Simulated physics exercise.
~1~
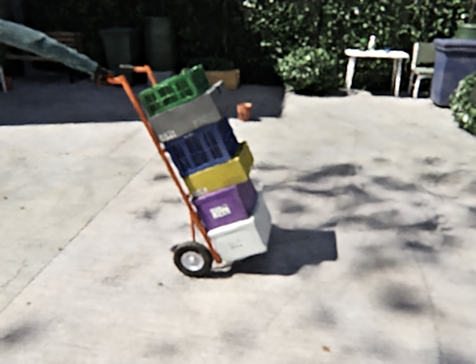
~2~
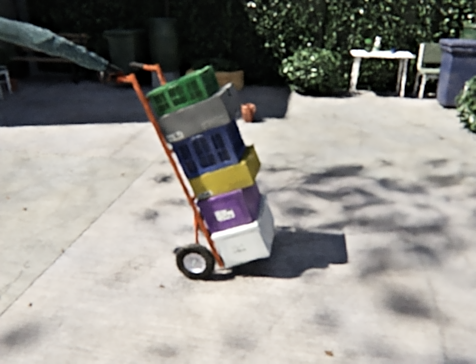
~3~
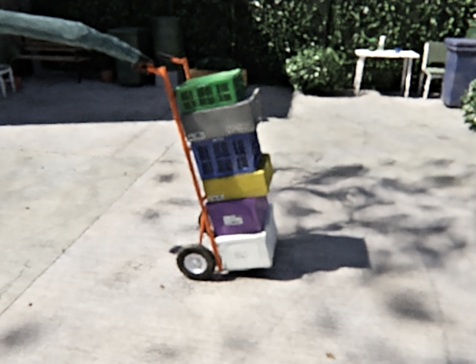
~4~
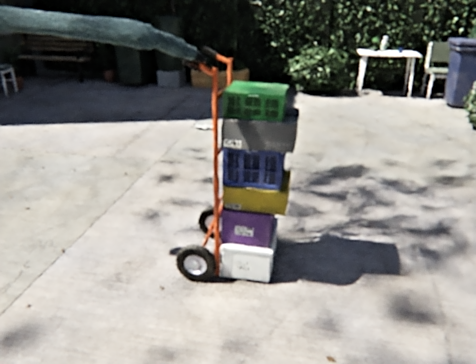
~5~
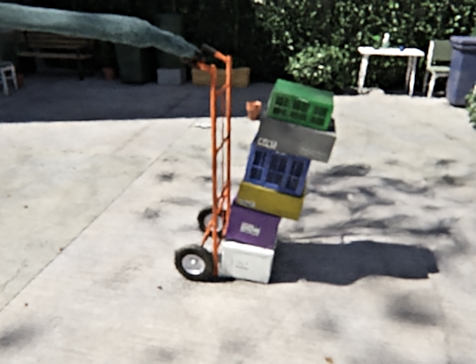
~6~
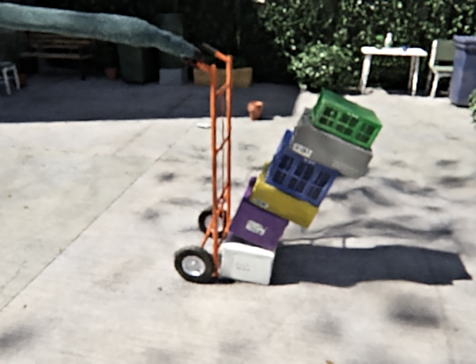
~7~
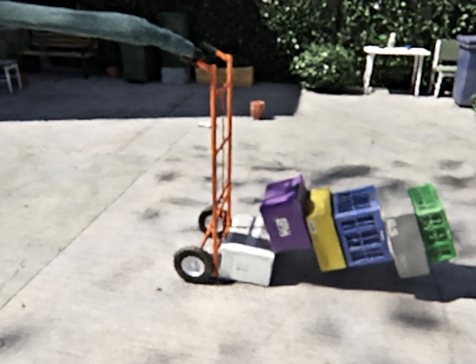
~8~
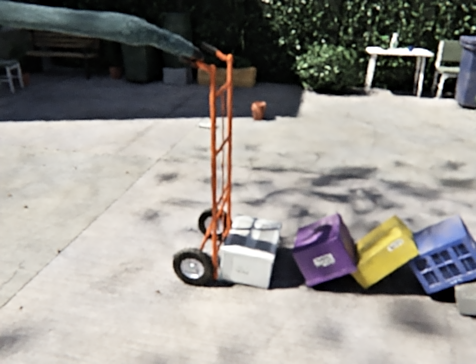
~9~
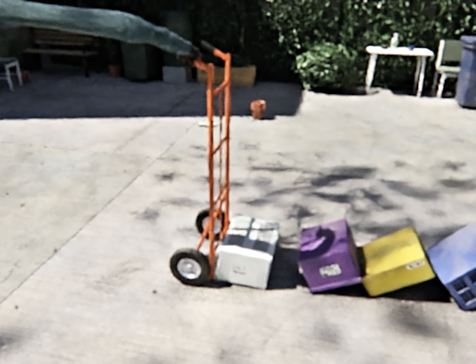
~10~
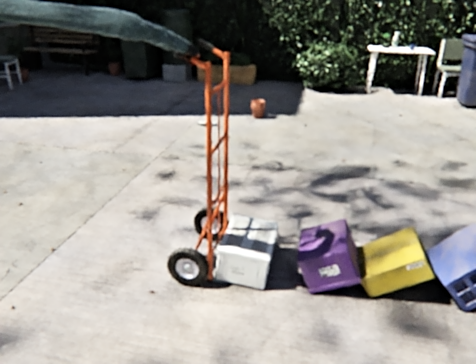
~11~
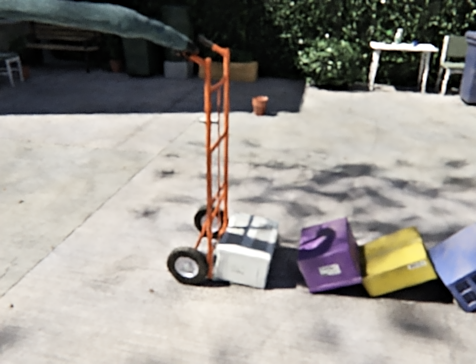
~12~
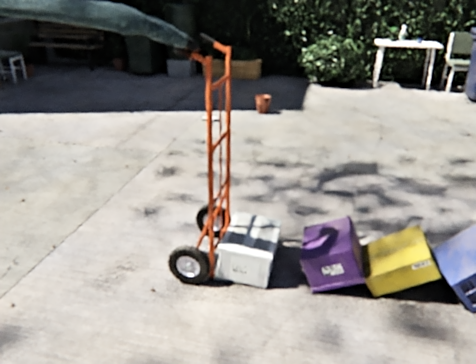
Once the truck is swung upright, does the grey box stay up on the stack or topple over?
The grey box topples over, falling to the right with the upper part of the stack.
